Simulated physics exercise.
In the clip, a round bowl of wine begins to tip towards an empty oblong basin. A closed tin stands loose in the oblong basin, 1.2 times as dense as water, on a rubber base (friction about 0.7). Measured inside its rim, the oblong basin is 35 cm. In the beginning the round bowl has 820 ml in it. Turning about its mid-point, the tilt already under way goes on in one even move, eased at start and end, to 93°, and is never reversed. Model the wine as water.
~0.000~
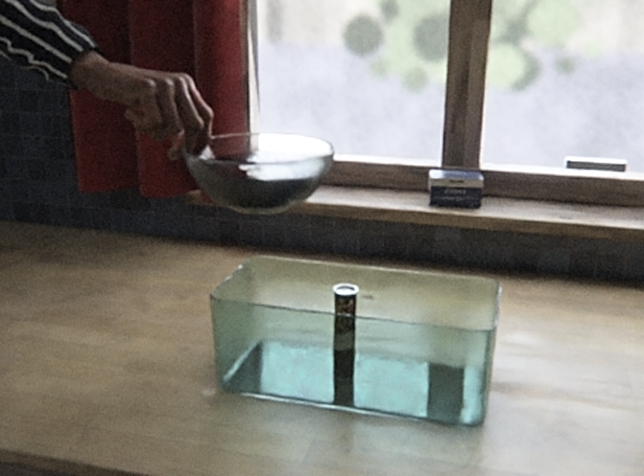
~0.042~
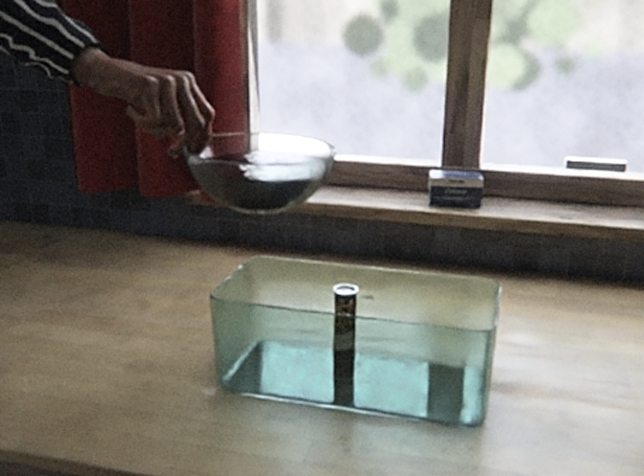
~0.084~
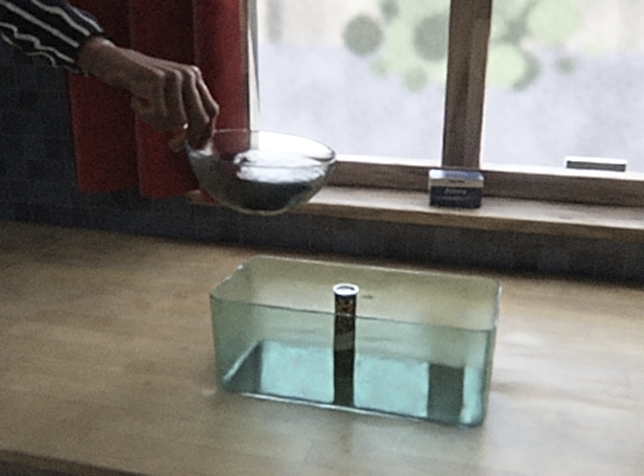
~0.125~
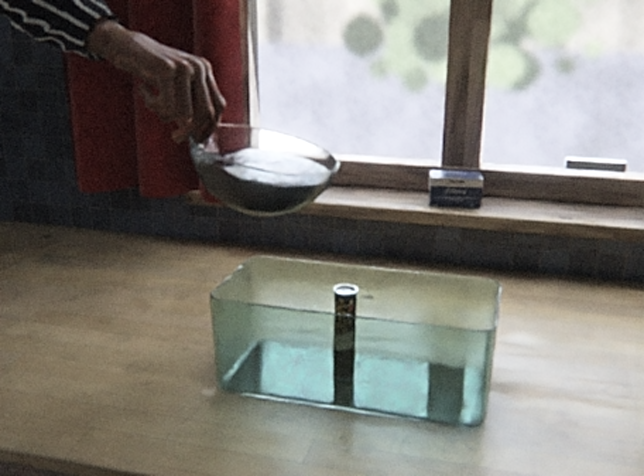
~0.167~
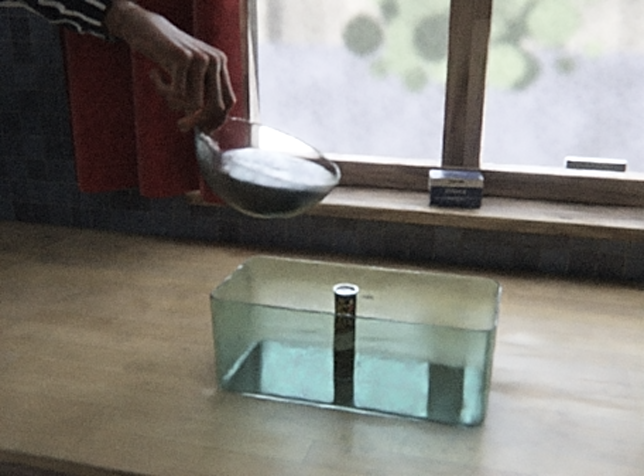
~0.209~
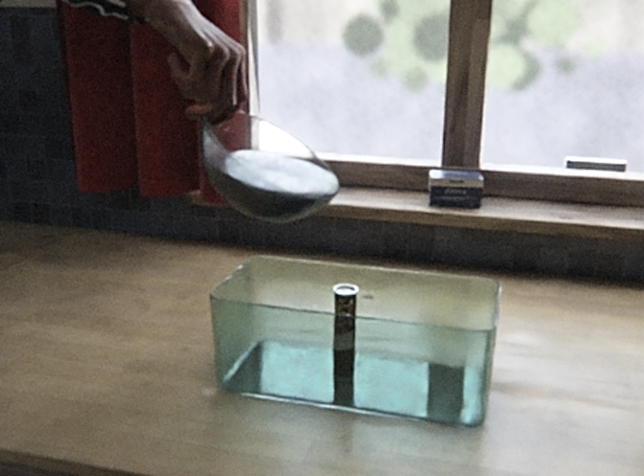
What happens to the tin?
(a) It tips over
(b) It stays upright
It stays upright.
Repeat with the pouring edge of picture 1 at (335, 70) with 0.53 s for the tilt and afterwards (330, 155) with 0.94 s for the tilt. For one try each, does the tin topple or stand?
Try 1: Tipped over; try 2: Still standing.
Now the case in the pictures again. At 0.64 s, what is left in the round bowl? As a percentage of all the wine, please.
0 per cent or thereabouts.
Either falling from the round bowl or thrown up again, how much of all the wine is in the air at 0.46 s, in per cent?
46 per cent.
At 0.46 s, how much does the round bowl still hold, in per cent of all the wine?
Roughly 12 percent.
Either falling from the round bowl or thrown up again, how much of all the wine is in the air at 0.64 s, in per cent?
Close to 3 per cent.
Then, 0.46 s in, the tilt is 88° and 12 per cent is still to pour; the tin stands where it began.
Then, 0.64 s in, the tilt is 93° and 0 per cent is still to pour; the tin stands where it began.
Then, 0.82 s in, the tilt is 93° and 0 per cent is still to pour; the tin stands where it began.
Then, 1.03 s in, the tilt is 93° and 0 per cent is still to pour; the tin stands where it began.
Finally, the tin stands where it began.
